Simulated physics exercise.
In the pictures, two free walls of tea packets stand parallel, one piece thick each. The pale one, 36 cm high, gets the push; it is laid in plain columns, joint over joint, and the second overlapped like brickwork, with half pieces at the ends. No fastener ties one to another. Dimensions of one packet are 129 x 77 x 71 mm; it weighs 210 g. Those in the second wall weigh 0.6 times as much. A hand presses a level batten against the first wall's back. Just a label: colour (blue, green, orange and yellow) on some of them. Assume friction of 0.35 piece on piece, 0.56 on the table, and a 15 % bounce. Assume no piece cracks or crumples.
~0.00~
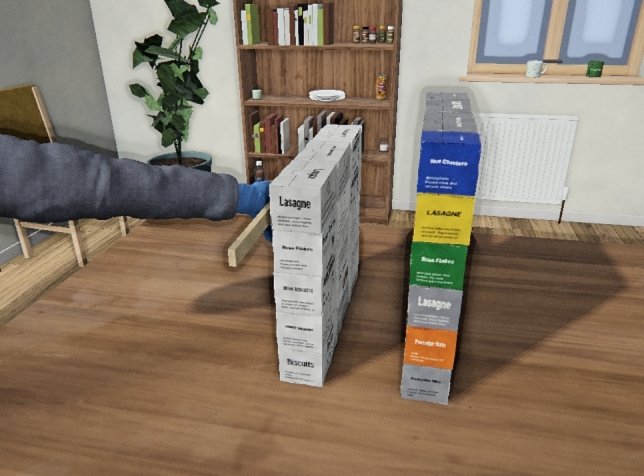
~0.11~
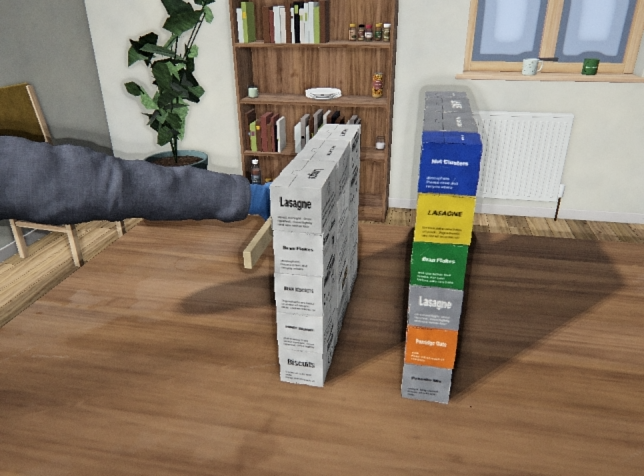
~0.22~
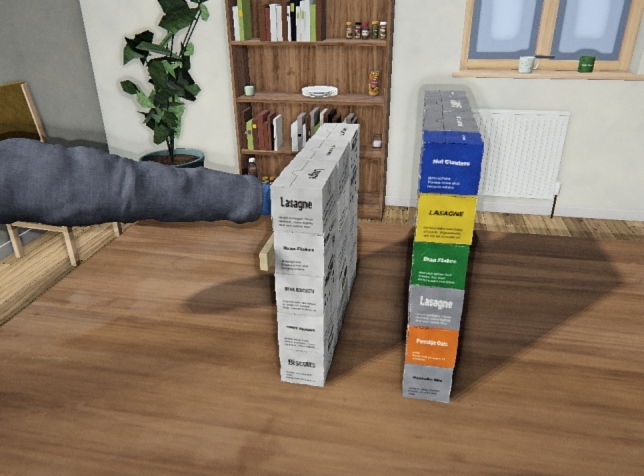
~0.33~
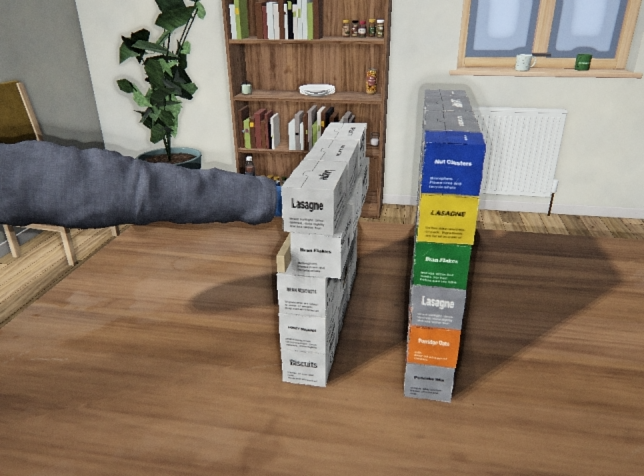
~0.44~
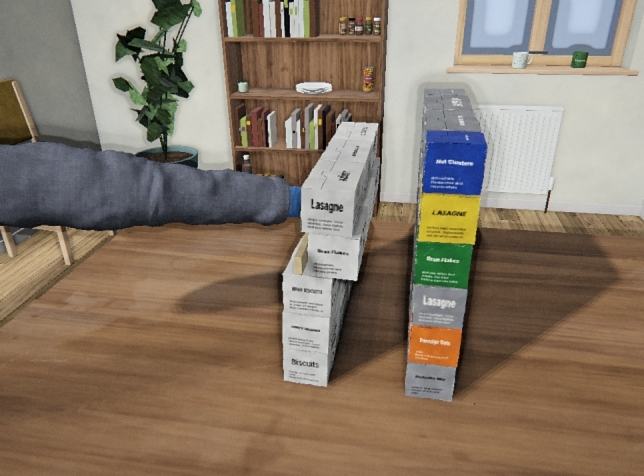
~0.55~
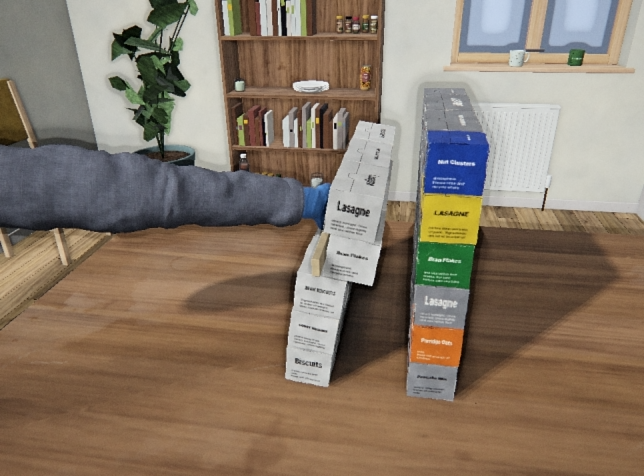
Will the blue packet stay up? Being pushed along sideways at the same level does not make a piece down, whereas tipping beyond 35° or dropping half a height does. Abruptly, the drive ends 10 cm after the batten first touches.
No.
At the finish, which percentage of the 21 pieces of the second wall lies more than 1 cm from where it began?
The shifted ones make up 100 per cent.
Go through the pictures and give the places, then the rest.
In the first picture (places mark the middle of the side facing us; the camera moves round a little), batten (232, 259) 46 mm from the wall; blue packet (449, 169); green packet (437, 267); yellow packet (444, 221); the rest undisturbed.
In the second picture, batten (247, 261) 23 mm from the wall; blue packet (450, 169).
In the third picture, batten (264, 263) 1 mm in; blue packet (451, 170).
In the fourth picture, batten (281, 265) 23 mm in; blue packet (452, 170).
In the fifth picture, batten (298, 266) 46 mm in; blue packet (454, 170).
In the sixth picture, batten (315, 268) 7 cm in; blue packet (456, 170); yellow packet (450, 221); green packet (445, 267); the rest undisturbed.
After 0.88 s, 0 of the pale wall down; none of the 21 packets of the second wall down, 19 disturbed; blue packet leaning 5°; yellow packet leaning 5°.
After 1.12 s, 9 of the pale wall down; none of the 21 packets of the second wall down, 19 disturbed; blue packet leaning 26°, 26 mm lower; orange packet leaning 26°.
After 1.32 s, 14 of the pale wall down; 19 of the 21 packets of the second wall down; blue packet leaning 62°, 25 cm lower; orange packet on its side.
After 1.78 s, 14 of the pale wall down; 20 of the 21 packets of the second wall down; blue packet upside down; yellow packet upside down.
By the end (2.4 s), 14 of the pale wall down; 20 of the 21 packets of the second wall down; blue packet on its side; yellow packet upside down; green packet on its side.
